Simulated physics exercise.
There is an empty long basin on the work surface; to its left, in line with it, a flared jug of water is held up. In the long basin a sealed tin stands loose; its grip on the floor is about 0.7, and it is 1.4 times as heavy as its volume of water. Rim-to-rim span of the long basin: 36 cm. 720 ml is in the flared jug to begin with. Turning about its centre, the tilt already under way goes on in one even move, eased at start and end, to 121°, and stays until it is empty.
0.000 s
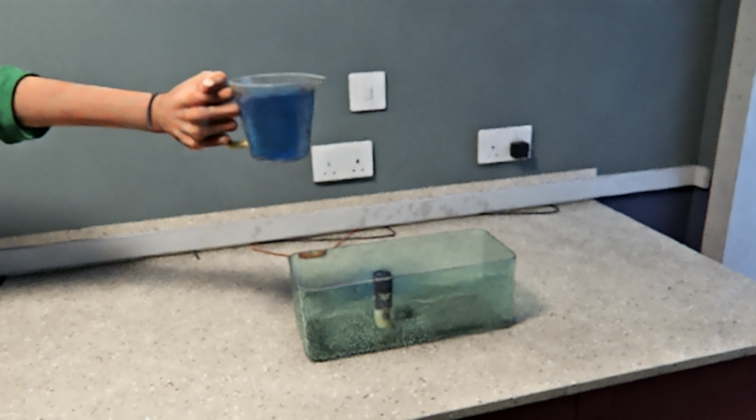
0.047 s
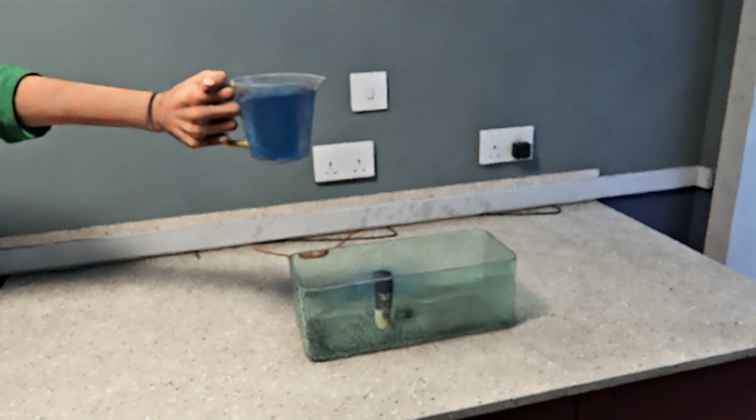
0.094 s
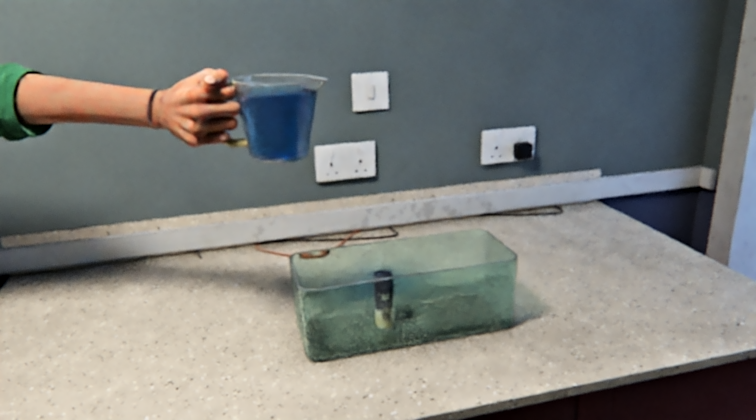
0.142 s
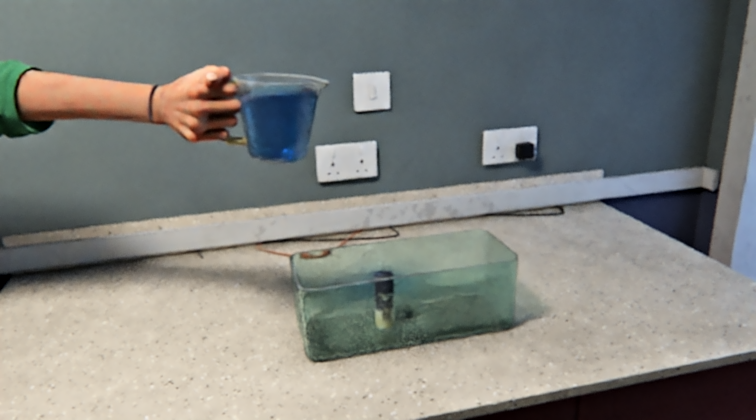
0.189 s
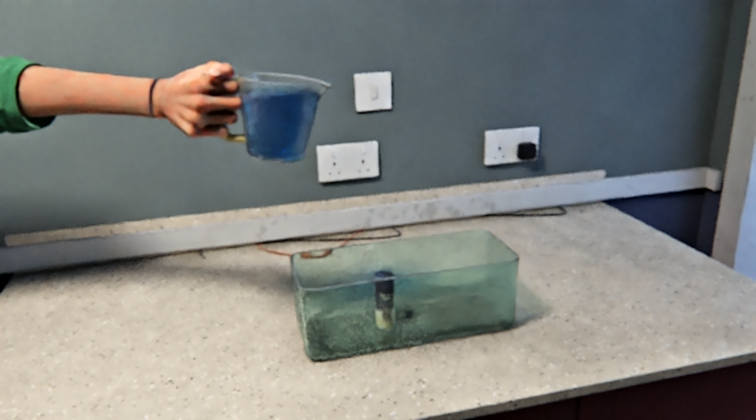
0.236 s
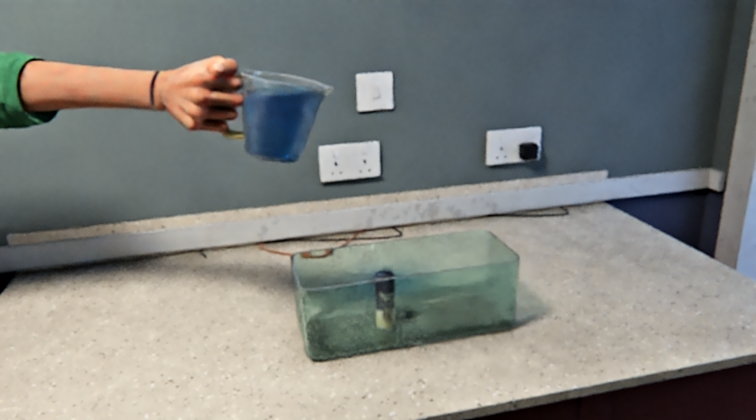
A flared jug of blue water, held up by a hand above and to the left of a long clear basin on the work surface, slowly tilted a little to the right.
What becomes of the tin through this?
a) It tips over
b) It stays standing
It stays standing.
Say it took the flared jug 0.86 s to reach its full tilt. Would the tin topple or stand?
Then the tin tumbles.
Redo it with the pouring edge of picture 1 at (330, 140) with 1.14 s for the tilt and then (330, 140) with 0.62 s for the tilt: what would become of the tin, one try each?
In the first try it comes down; in the second it comes down.
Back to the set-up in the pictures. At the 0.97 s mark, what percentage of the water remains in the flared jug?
Around 5 percent of it.
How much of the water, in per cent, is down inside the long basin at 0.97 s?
Close to 72 in a hundred.
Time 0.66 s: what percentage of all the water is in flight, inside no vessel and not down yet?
Share: Roughly 32 per cent.
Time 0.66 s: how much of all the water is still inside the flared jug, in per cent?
I'd put it near 64 percent.
After 0.66 s the tilt is 75° and 63 per cent is still to pour; the tin stands where it began.
After 0.97 s the tilt is 114° and 5 per cent is still to pour; the tin stands where it began.
After 1.29 s the tilt is 121° and 0 per cent is still to pour; the tin leans 5°.
After 1.64 s the tilt is 121° and 0 per cent is still to pour; the tin stands 1 cm from where it began.
In the end the tin stands 1 cm from where it began.
